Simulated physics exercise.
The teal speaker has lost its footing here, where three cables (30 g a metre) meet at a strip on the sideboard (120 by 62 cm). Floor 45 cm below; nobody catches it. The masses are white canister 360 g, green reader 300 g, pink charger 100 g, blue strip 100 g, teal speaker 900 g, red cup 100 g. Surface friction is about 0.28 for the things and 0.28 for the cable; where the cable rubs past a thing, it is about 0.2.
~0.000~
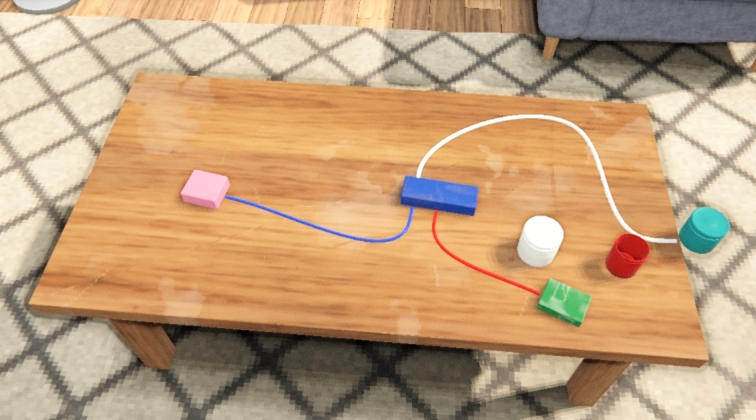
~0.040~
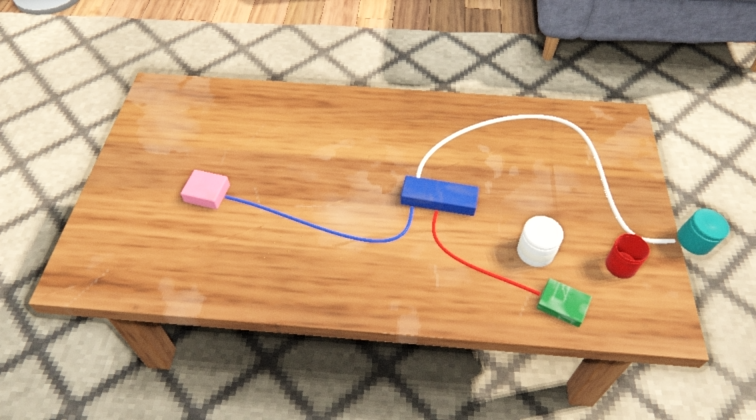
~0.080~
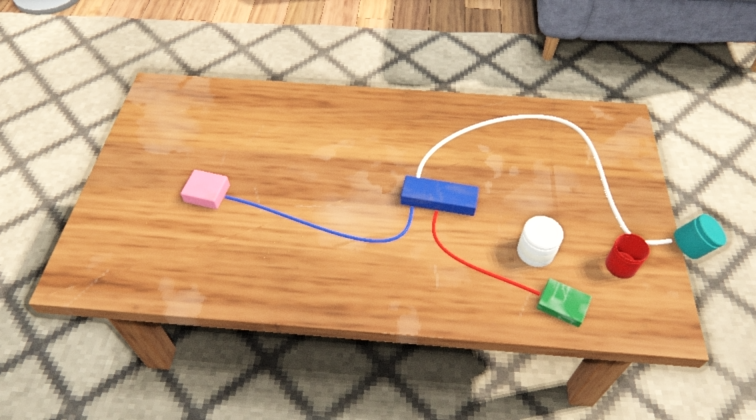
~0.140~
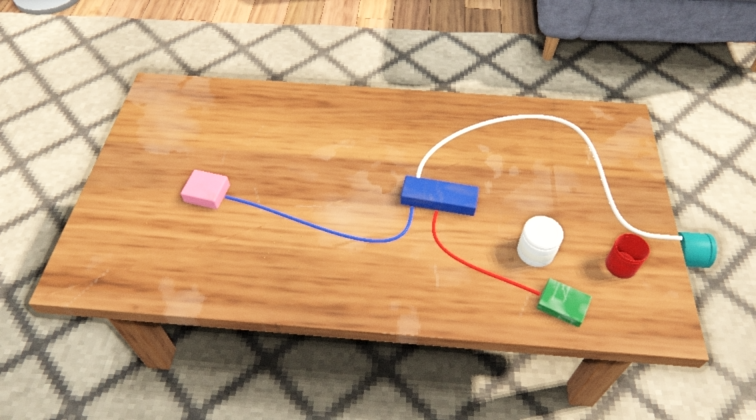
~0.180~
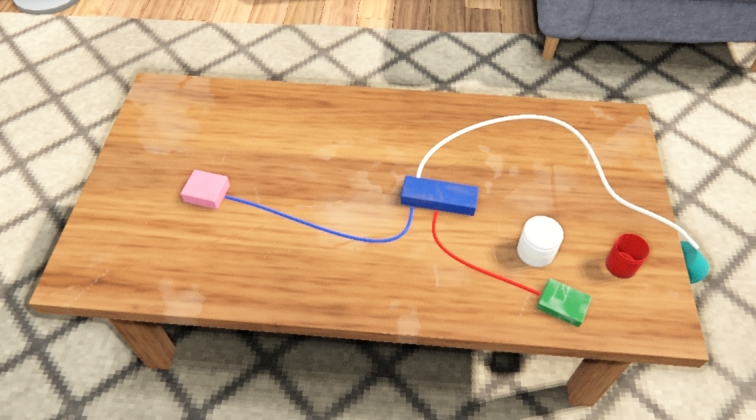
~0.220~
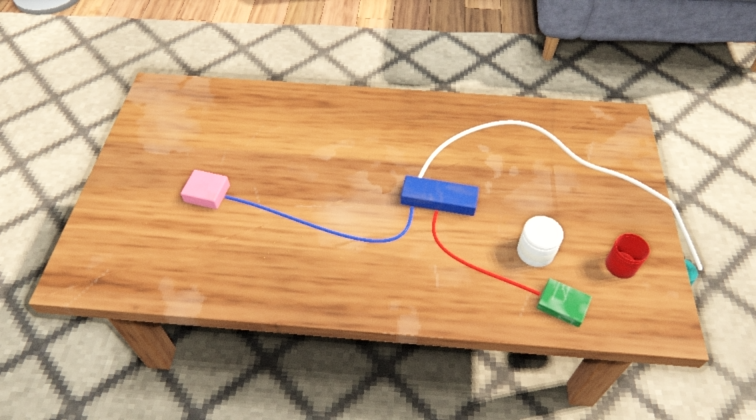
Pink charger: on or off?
On.
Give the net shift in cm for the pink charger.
It travels around 70 cm from start to rest.
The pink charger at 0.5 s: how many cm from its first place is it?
About 32 cm.
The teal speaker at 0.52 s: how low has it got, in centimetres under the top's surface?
Depth below the top: Around 40 cm.
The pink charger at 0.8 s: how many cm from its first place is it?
Some 64 cm.
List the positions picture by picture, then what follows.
The first picture shows pink charger (204, 185); white cable runs through (428, 156) (483, 124) (559, 120) (600, 167) (628, 229).
The second picture shows teal speaker (710, 223); white cable runs through (428, 156) (559, 120) (627, 229).
The third picture shows teal speaker (700, 237); white cable runs through (428, 156) (559, 120) (625, 230).
The fourth picture shows teal speaker (693, 250); white cable runs through (428, 156) (559, 120) (630, 228).
The fifth picture shows teal speaker (686, 263); white cable runs through (428, 156) (559, 122) (658, 218).
The sixth picture shows pink charger (204, 185); white cable runs through (432, 157) (487, 125) (560, 144) (627, 178).
After 0.5 s, the strip's end of the white cable at (489, 220); pink charger 31 cm off its start, blue strip 12 cm off its start, teal speaker over the edge.
After 0.8 s, the strip's end of the white cable at (498, 226); pink charger 64 cm off its start, blue strip 13 cm off its start, teal speaker over the edge.
After 1.1 s, the strip's end of the white cable at (511, 232); pink charger 70 cm off its start at (553, 177), blue strip 14 cm off its start at (488, 237), teal speaker over the edge.
After 1.4 s, the strip's end of the white cable at (511, 232); pink charger 70 cm off its start, blue strip 14 cm off its start, teal speaker over the edge.
After 2.6 s, the strip's end of the white cable at (511, 232); pink charger 70 cm off its start at (553, 177), blue strip 14 cm off its start at (488, 237), teal speaker over the edge.
